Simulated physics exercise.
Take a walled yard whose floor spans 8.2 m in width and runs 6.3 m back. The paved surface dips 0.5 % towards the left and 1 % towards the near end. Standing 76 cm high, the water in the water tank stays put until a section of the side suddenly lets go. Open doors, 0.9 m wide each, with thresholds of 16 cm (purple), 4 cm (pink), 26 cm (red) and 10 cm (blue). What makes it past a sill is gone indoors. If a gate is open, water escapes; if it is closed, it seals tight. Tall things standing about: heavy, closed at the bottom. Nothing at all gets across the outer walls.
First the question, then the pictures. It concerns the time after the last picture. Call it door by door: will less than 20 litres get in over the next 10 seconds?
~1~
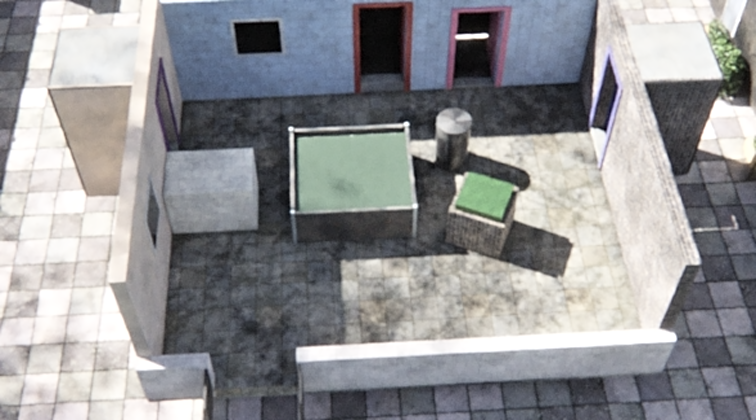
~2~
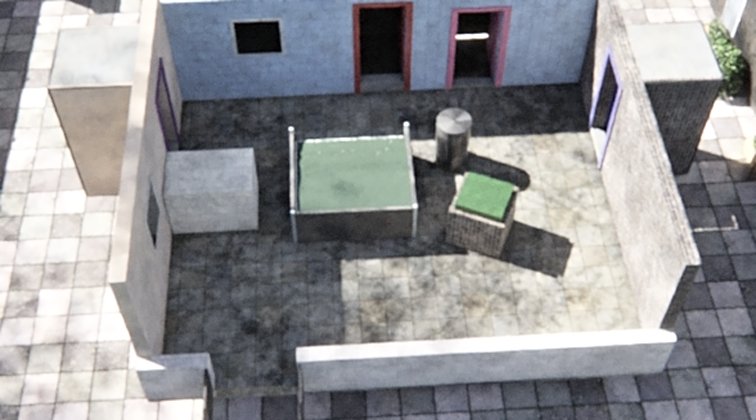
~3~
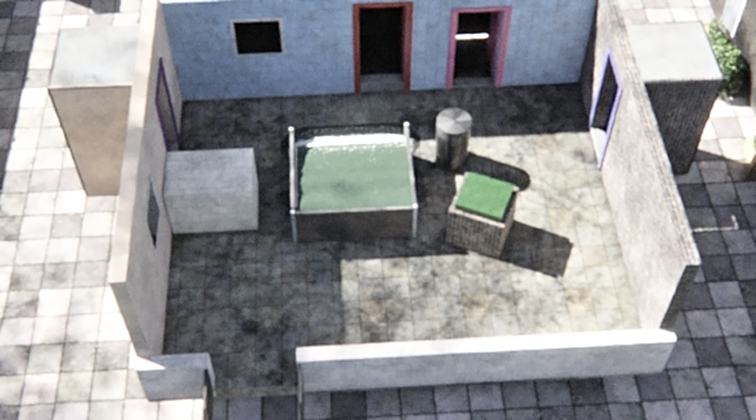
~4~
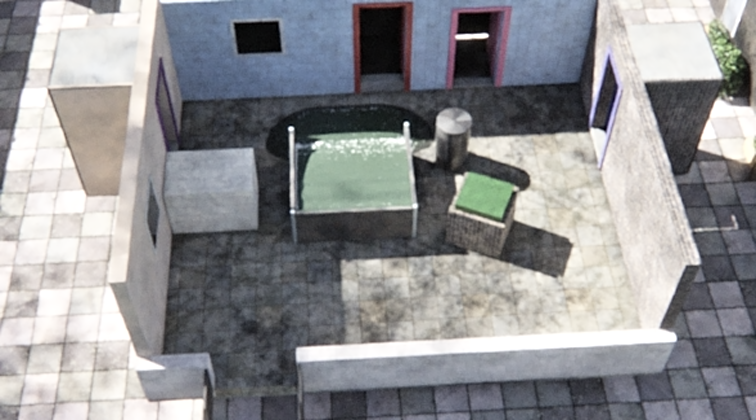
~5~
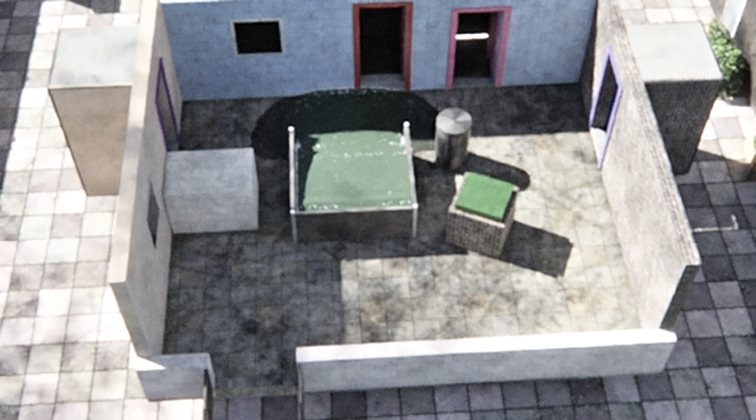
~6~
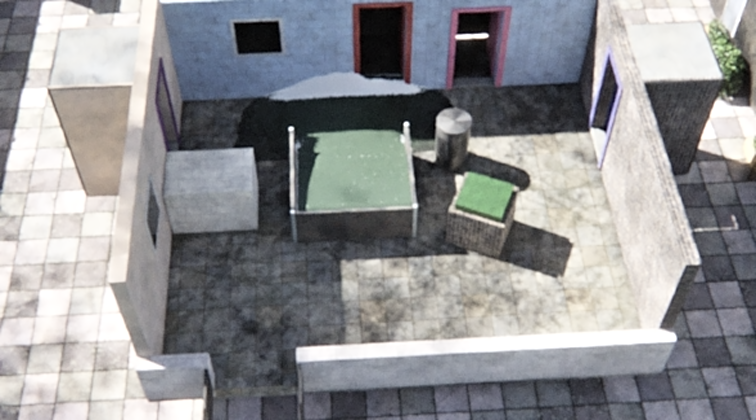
Purple door - no, 20 litres or more; pink door - no, 20 litres or more; red door - no, 20 litres or more; blue door - no, 20 litres or more.
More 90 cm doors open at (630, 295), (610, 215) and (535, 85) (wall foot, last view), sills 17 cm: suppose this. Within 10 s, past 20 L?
Door 1: Lower; door 2: Lower; door 3: Lower.
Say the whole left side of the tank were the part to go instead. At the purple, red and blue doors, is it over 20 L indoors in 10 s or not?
Purple beyond, red short, blue short.
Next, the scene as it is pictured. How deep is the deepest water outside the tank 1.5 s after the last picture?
Roughly 46 cm.
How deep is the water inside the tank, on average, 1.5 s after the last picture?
Roughly 22 centimetres.
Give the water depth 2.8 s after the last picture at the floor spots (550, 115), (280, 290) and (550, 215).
Spot one 5 cm, spot two 0 cm, spot three 1 cm.
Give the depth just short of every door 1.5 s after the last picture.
Depths: Purple door 14 cm, pink door 12 cm, red door 36 cm, blue door 0 cm.
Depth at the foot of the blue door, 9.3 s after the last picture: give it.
Roughly 5.0 centimetres.
Then, 0.7 s after the last picture water covers 20 % of the floor and is deepest (51 cm) near (342, 101); purple door not reached, pink door 10 cm at the sill, 1 L in, red door 45 cm at the sill, 47 L in, blue door not reached.
Then, 1.5 s after the last picture water covers 30 % of the floor and is deepest (46 cm) near (183, 102); purple door 14 cm at the sill, 0 L in, pink door 12 cm at the sill, 16 L in, red door 36 cm at the sill, 111 L in, blue door not reached.
Then, 2.8 s after the last picture water covers 45 % of the floor and is deepest (38 cm) near (176, 184); purple door 26 cm at the sill, 17 L in, pink door 8 cm at the sill, 39 L in, red door 16 cm at the sill, 126 L in, blue door 16 cm at the sill, 10 L in.
Then, 5.3 s after the last picture water covers 70 % of the floor and is deepest (19 cm) near (290, 179); purple door 17 cm at the sill, 82 L in, pink door 4 cm at the sill, 48 L in, red door 8 cm at the sill, 126 L in, blue door 11 cm at the sill, 36 L in.
Then, 9.3 s after the last picture water covers 90 % of the floor and is deepest (10 cm) near (238, 346); purple door 9 cm at the sill, 84 L in, pink door 7 cm at the sill, 58 L in, red door 5 cm at the sill, 126 L in, blue door 5 cm at the sill, 37 L in.
